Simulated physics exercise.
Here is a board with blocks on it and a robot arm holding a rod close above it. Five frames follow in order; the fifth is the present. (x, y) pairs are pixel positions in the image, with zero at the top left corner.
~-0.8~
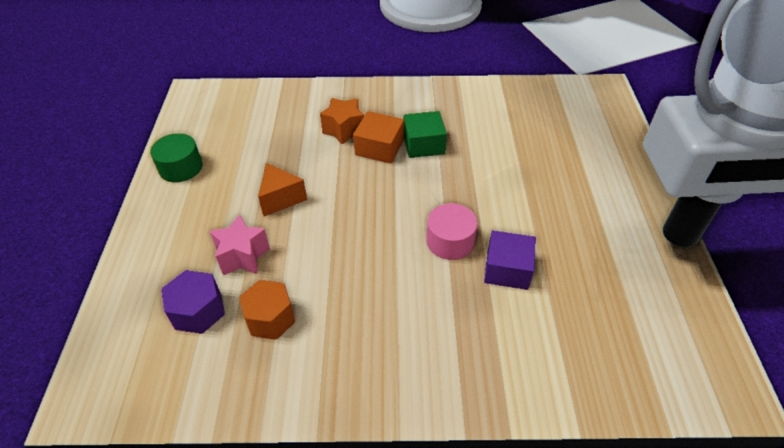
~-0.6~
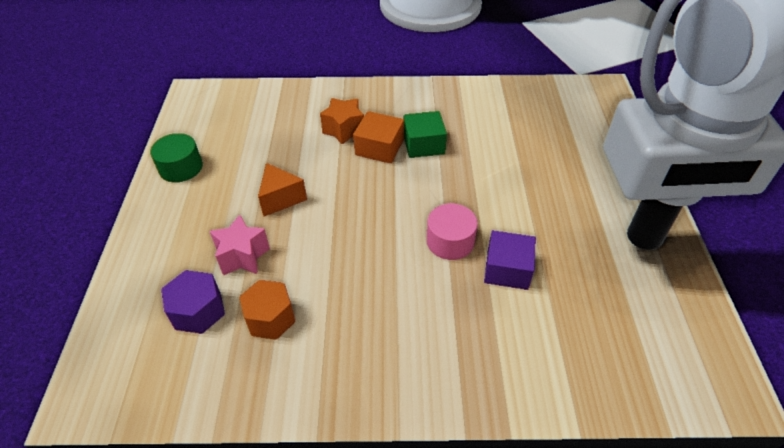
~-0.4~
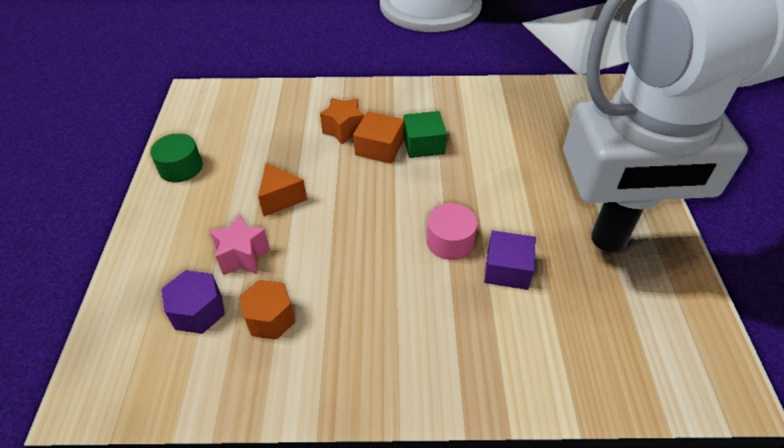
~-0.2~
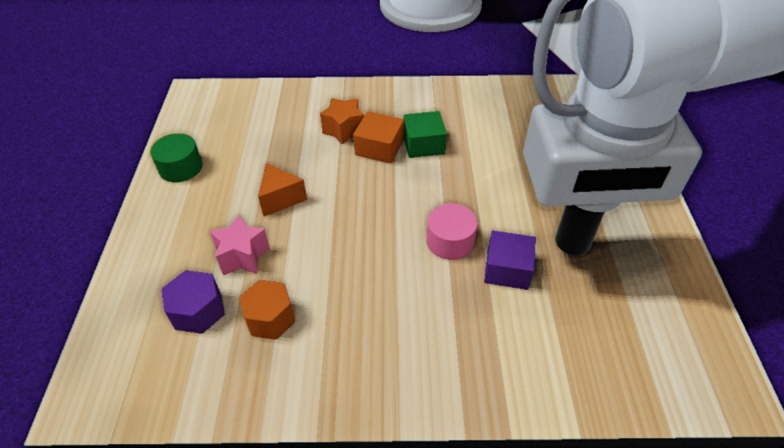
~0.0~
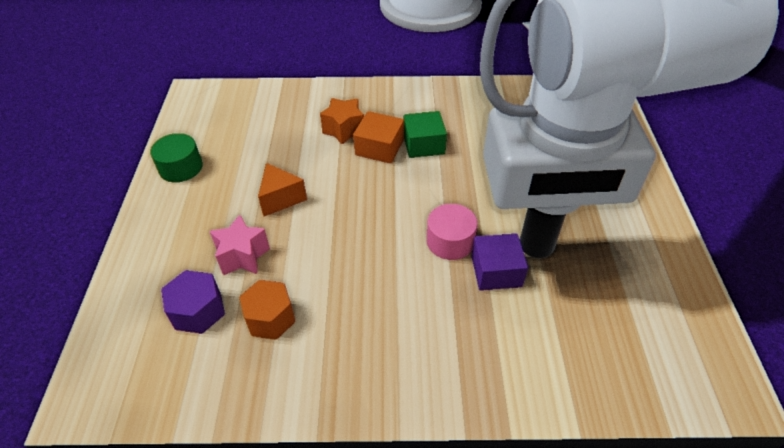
A robot arm moved its black rod leftward across a wooden board scattered with colorful blocks, then nudged the purple square block slightly left, up close to the pink disc, while the other blocks stayed still.
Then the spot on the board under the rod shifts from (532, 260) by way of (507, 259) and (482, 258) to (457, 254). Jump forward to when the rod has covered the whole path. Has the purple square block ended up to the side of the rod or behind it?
Going by the path, yes.
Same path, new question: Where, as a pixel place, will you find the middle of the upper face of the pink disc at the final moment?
Put as a pixel place, it's (428, 212).
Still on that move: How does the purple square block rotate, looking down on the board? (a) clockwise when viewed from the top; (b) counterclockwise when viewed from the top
The correct letter is b.
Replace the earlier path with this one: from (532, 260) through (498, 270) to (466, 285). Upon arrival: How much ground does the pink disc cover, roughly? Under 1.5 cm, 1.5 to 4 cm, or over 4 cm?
Its final spot will lie within 1.5 cm of the current one.
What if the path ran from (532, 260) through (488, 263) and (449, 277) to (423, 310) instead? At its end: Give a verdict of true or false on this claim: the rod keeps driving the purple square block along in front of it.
The claim holds.
The first path, step by step. Halfway along, rod at (496, 245); purple square block at (469, 260), turned 35° anticlockwise.
At the end, rod at (459, 241); pink disc at (428, 212); purple square block at (451, 266), turned 65° anticlockwise.
